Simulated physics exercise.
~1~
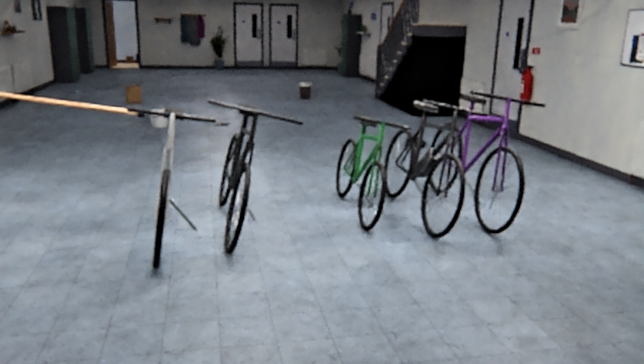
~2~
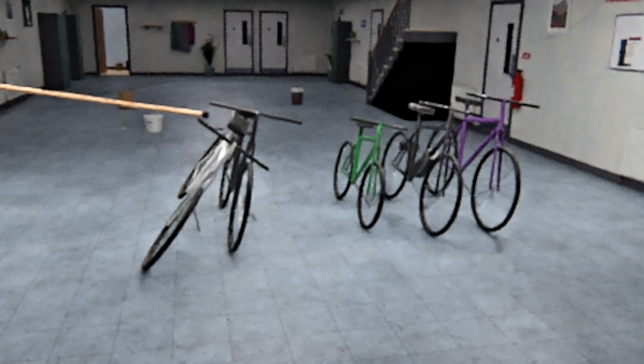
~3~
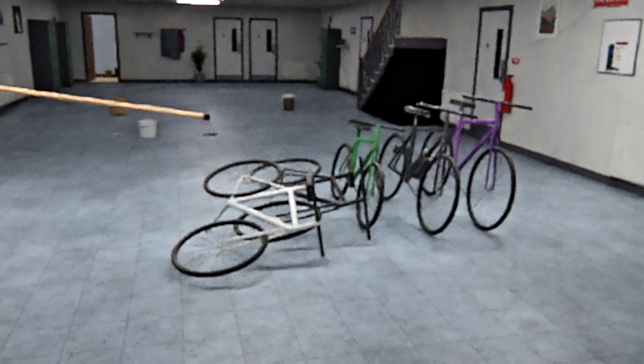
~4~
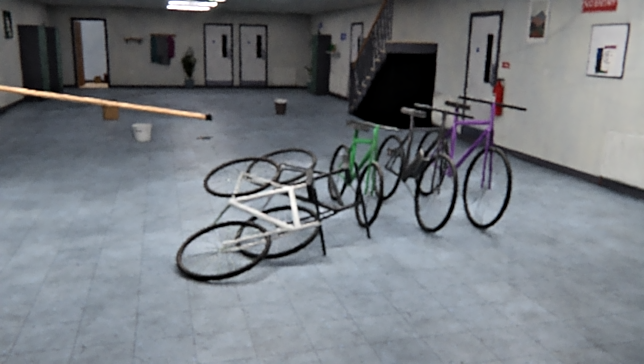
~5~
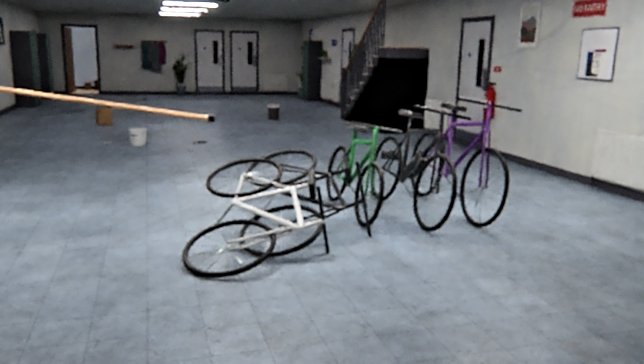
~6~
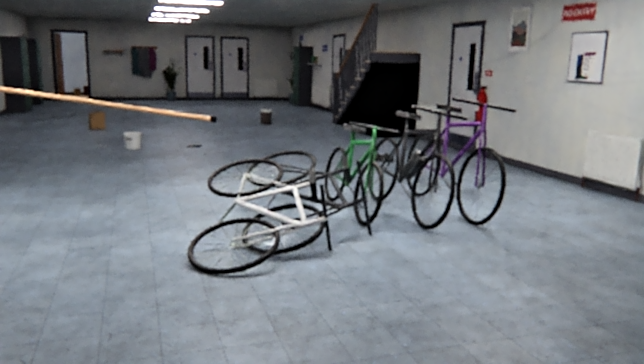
Five bicycles standing in a hall, a pole tipping the leftmost into its neighbour, both falling while the other three stay upright.
